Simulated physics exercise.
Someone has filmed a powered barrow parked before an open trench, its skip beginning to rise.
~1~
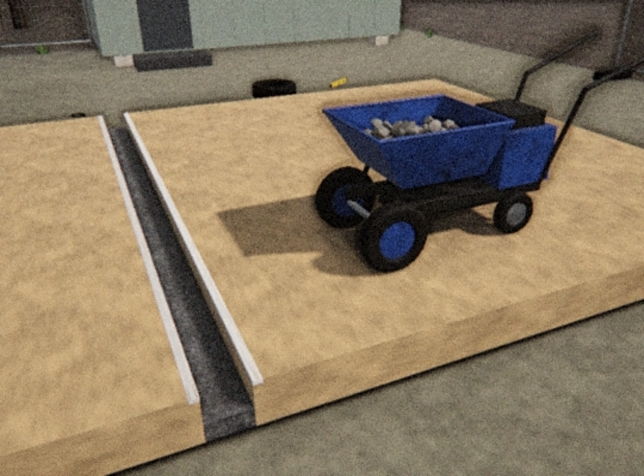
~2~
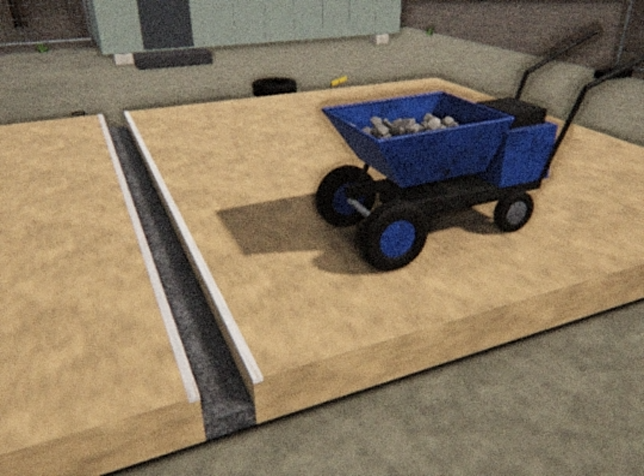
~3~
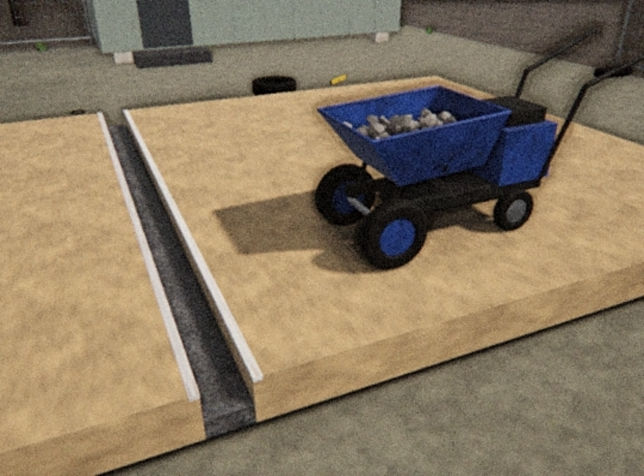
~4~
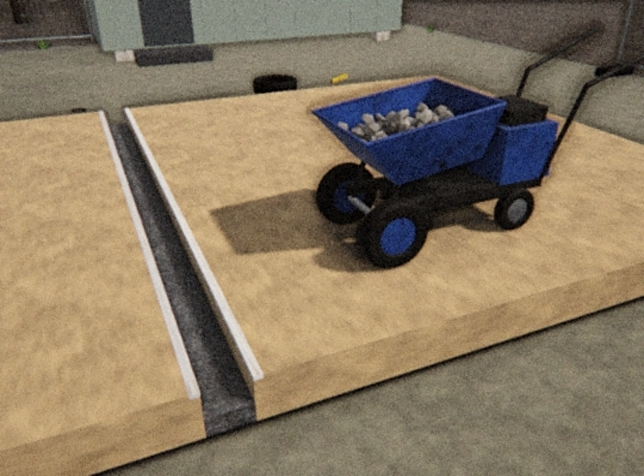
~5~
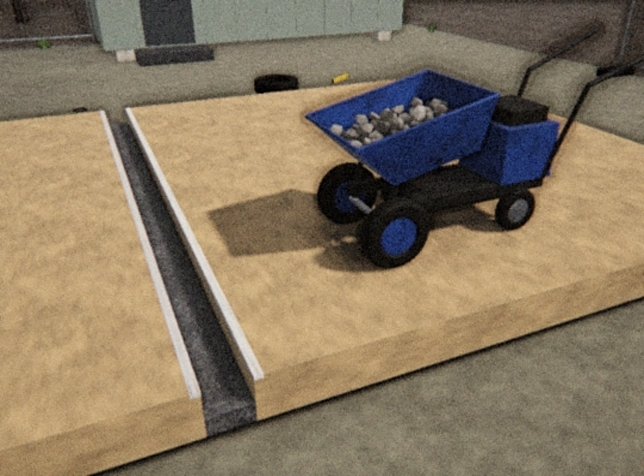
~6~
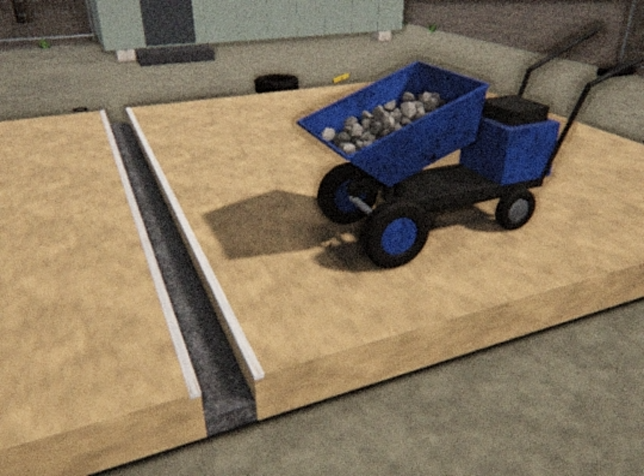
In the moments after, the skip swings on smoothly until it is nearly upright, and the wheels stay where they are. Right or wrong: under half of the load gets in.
Right.
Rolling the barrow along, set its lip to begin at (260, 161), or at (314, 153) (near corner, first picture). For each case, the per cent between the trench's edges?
The first gives close to 20 per cent and the second 80 per cent.
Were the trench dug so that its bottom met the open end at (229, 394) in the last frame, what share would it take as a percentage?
About 20 per cent.
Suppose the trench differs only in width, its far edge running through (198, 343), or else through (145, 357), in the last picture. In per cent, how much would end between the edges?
The first try comes out at 20 percent and the second at 20 percent.
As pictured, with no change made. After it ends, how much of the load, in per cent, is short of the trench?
I'd estimate about 65 per cent of the load.
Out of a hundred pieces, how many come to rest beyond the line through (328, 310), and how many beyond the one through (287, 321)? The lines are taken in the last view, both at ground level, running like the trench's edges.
The first gives 80 %, the second 50 %.
Shortly afterwards, skip tipped steeply; the whole lot in the skip.
Next, skip tipped right over; the bulk in the skip; a little short of the trench; only a few in or heaped over the trench; only a few falling.
Some moments later, skip tipped right over; near a quarter in the skip; near two thirds short of the trench; a little in or heaped over the trench.
In the end, skip tipped right over; near a quarter in the skip; near two thirds short of the trench; near a quarter in or heaped over the trench; none at all beyond it.
